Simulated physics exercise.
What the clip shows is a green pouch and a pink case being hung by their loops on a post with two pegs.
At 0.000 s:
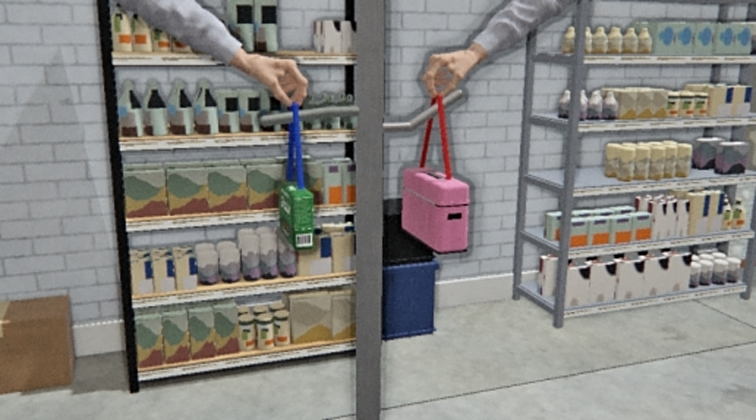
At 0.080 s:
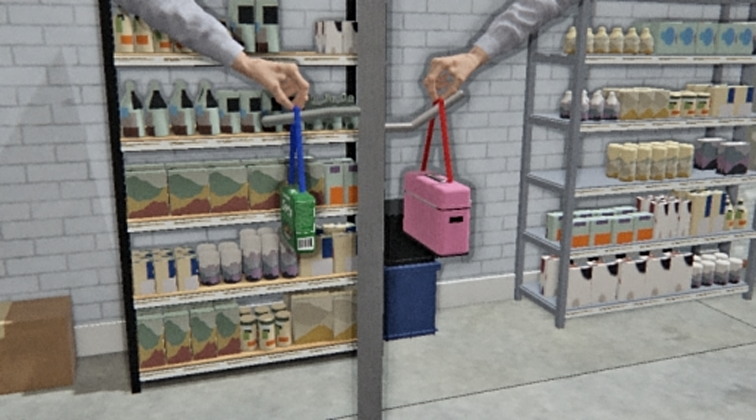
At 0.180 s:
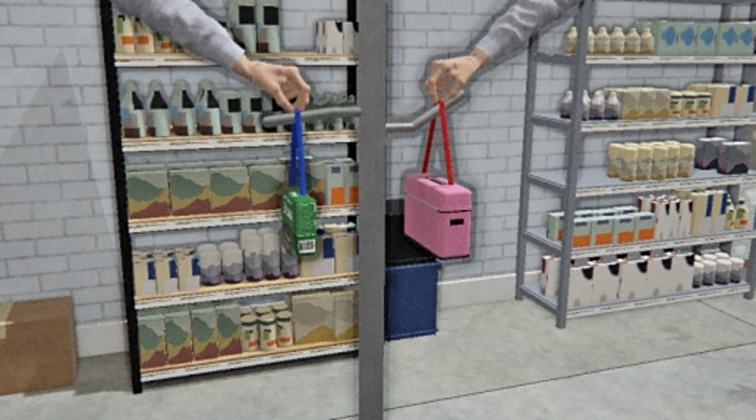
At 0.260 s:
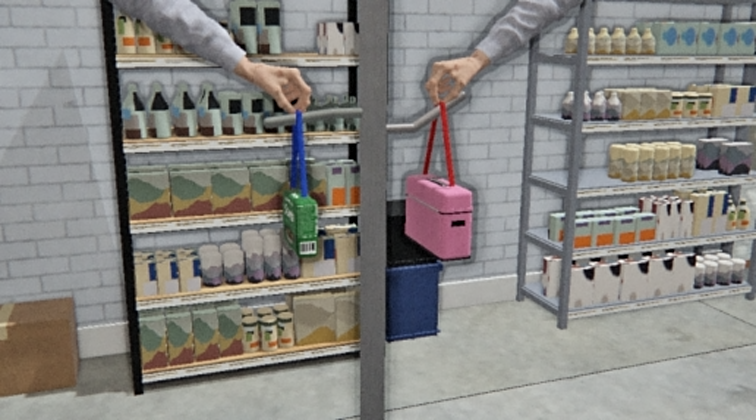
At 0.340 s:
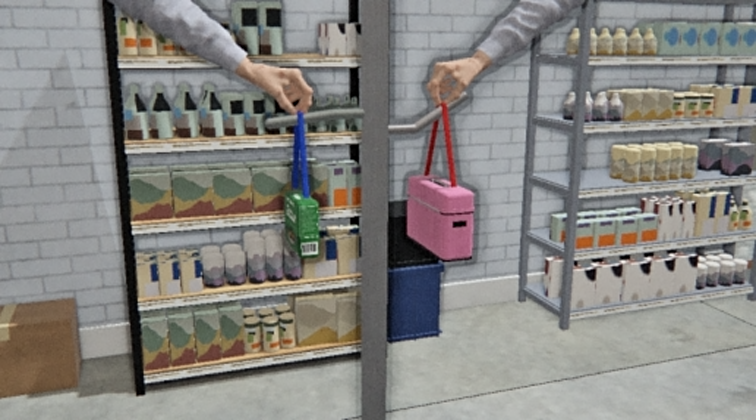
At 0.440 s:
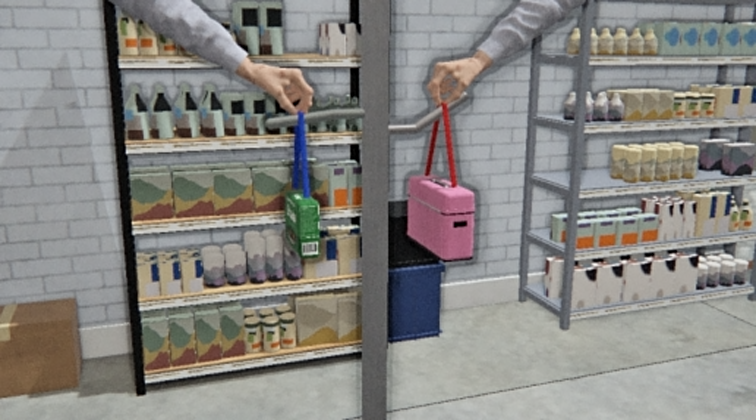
Two hands holding a green pouch and a pink case by their loops beside a grey post, barely moving, with stocked shelves behind.
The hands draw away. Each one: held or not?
Green pouch - held, pink case - held.
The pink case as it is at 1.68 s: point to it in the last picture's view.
At that time it is near (407, 234) in the last view.
By 0.70 s, green pouch on its peg near (302, 225); pink case on its peg near (425, 230).
By 1.06 s, green pouch on its peg near (301, 225); pink case on its peg near (382, 236).
By 1.68 s, green pouch on its peg near (302, 225); pink case on its peg near (408, 234).
When it is over, green pouch on its peg near (300, 225); pink case on its peg near (387, 238). The green pouch stays hanging and the pink case holds on.
